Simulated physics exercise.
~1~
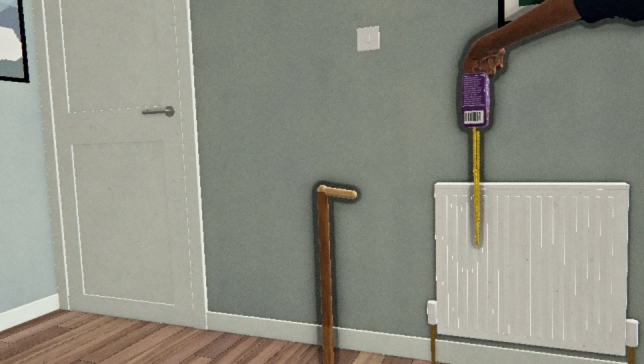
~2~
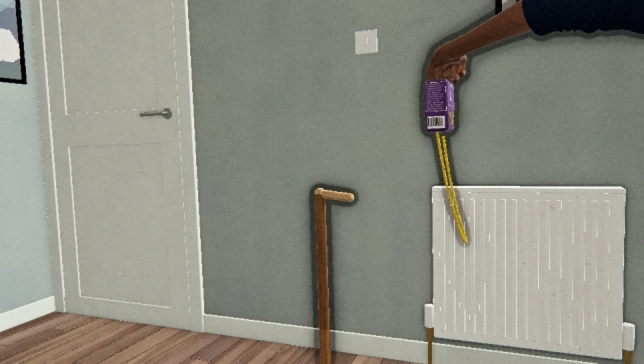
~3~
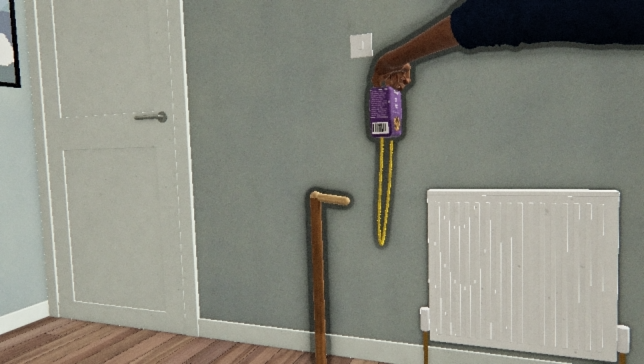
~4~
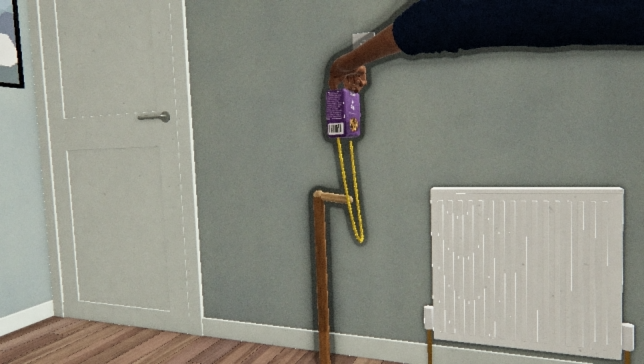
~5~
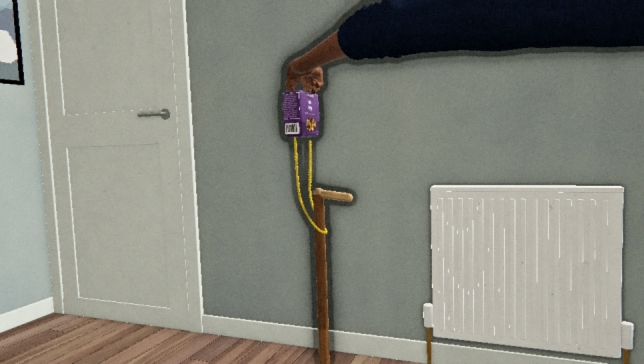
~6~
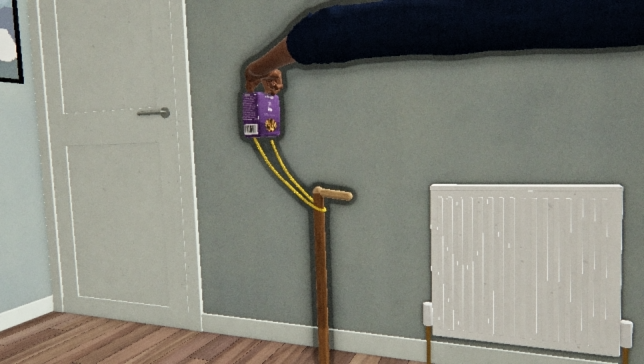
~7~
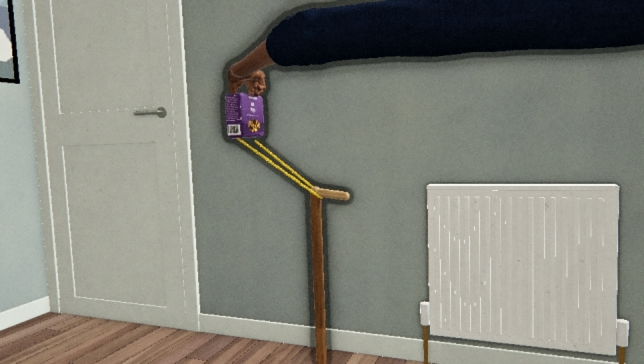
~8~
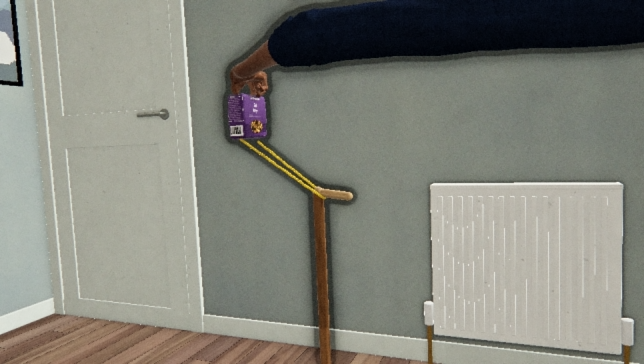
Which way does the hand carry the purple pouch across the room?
The hand carries the purple pouch to the left, from above the radiator to just past the post.
